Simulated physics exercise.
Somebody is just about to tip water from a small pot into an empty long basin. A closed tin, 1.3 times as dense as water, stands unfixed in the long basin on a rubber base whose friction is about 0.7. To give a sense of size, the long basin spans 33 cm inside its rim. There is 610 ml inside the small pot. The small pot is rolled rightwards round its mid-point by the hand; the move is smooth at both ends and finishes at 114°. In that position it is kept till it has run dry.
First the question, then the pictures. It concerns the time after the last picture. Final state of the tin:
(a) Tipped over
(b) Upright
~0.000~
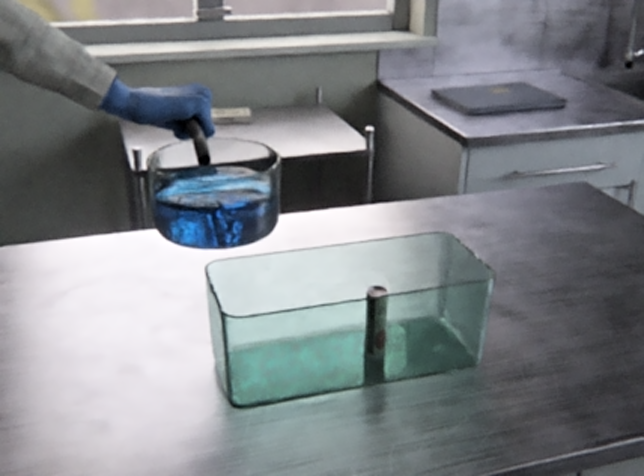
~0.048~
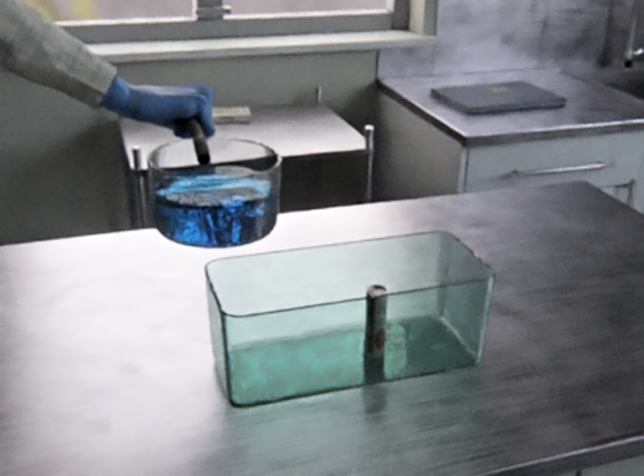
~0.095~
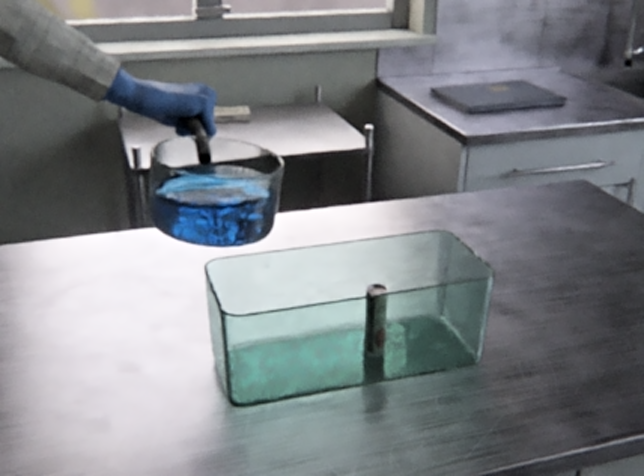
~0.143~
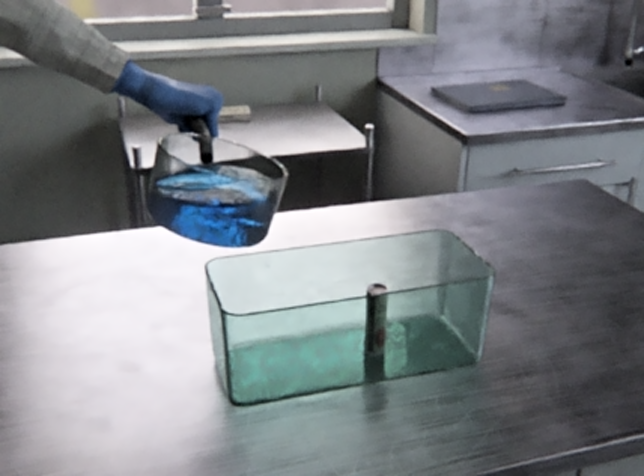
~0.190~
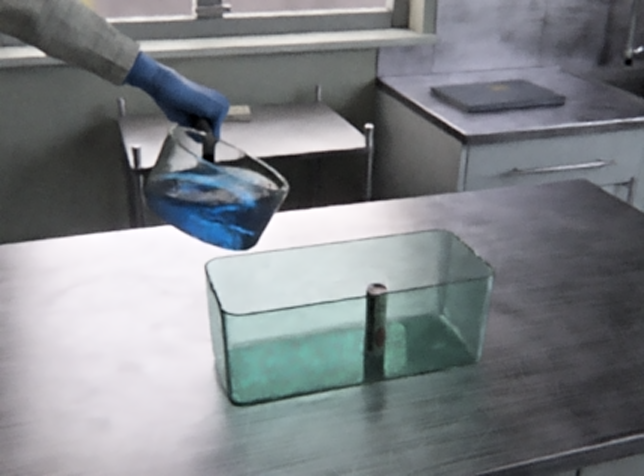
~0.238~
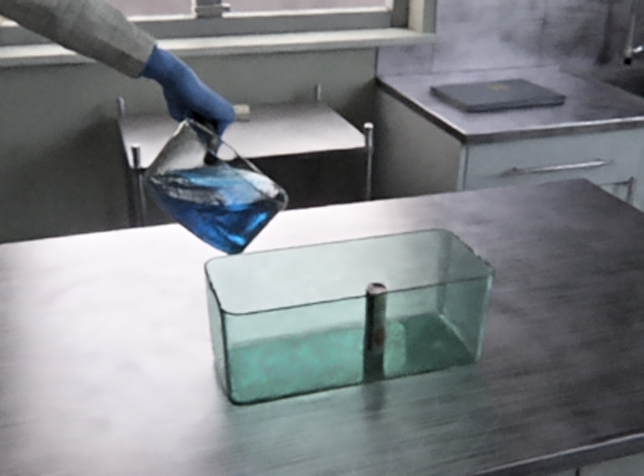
Option b: Upright.
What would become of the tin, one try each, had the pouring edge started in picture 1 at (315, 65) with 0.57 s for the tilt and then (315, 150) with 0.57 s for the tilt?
Run one: It tumbles. Run two: It tumbles.
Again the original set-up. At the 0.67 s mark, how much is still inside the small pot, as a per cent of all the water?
I'd estimate some 3 per cent.
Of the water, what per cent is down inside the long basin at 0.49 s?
44 %, roughly.
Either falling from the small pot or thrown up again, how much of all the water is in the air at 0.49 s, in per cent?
Some 34 per cent, I reckon.
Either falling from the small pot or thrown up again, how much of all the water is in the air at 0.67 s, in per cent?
It comes to some 5 percent of the total.
Then, 0.49 s in, the tilt is 108° and 21 per cent is still to pour; the tin stands where it began.
Then, 0.67 s in, the tilt is 114° and 3 per cent is still to pour; the tin stands where it began.
Then, 0.86 s in, the tilt is 114° and 0 per cent is still to pour; the tin stands where it began.
Then, 1.07 s in, the tilt is 114° and 0 per cent is still to pour; the tin stands where it began.
Finally, the tin stands where it began.
